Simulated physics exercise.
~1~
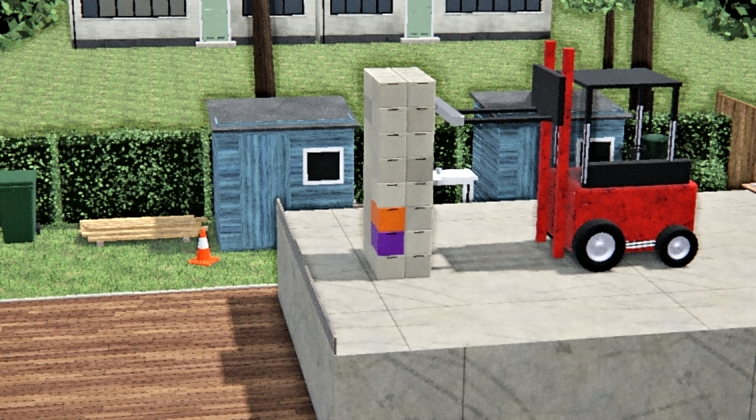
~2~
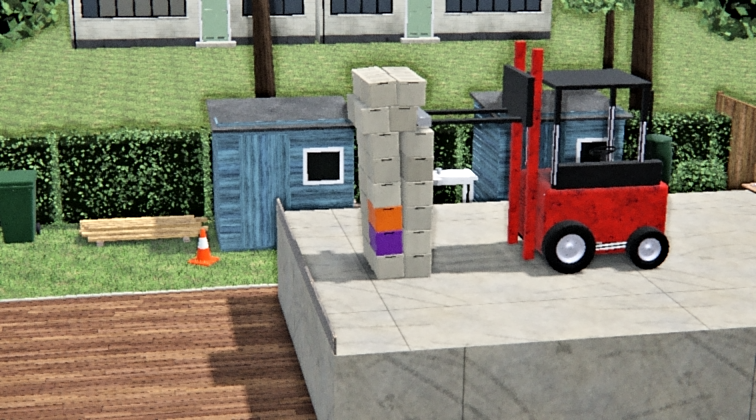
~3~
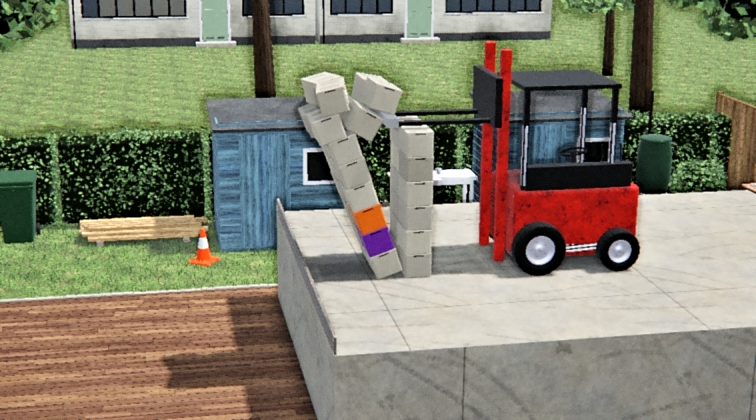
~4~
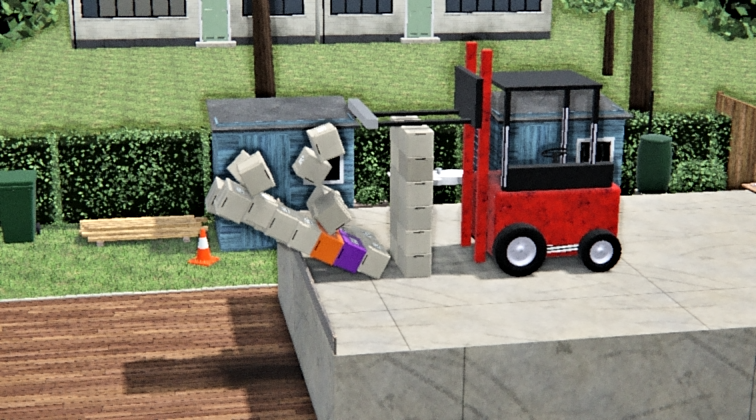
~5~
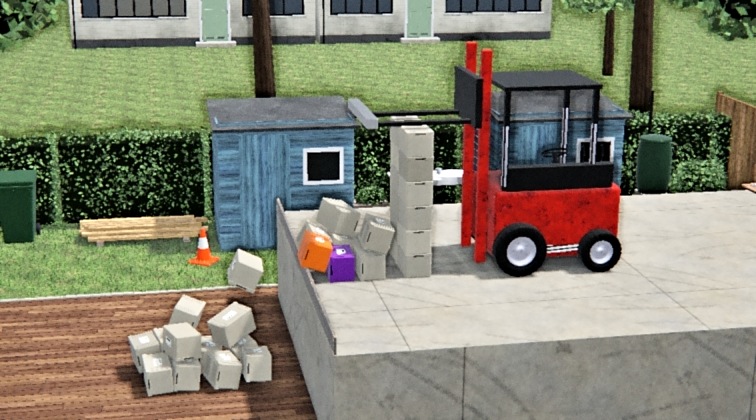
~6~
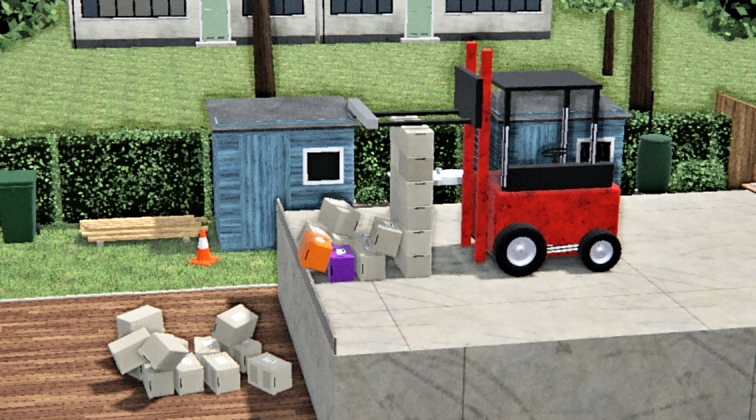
On a concrete loading dock beside a lawn with blue sheds, a red forklift holds a beam against the upper part of a tall, double stack of pale totes, one orange and one purple near the bottom. The forklift rolls left, and the beam shoves the top totes out of line. The left column leans, then topples toward the dock's edge while the truck stops. Several totes spill over and tumble onto the wooden decking below. The orange and purple ones stay on the dock, heaped near the brink with a few others, beside the still-standing right column.
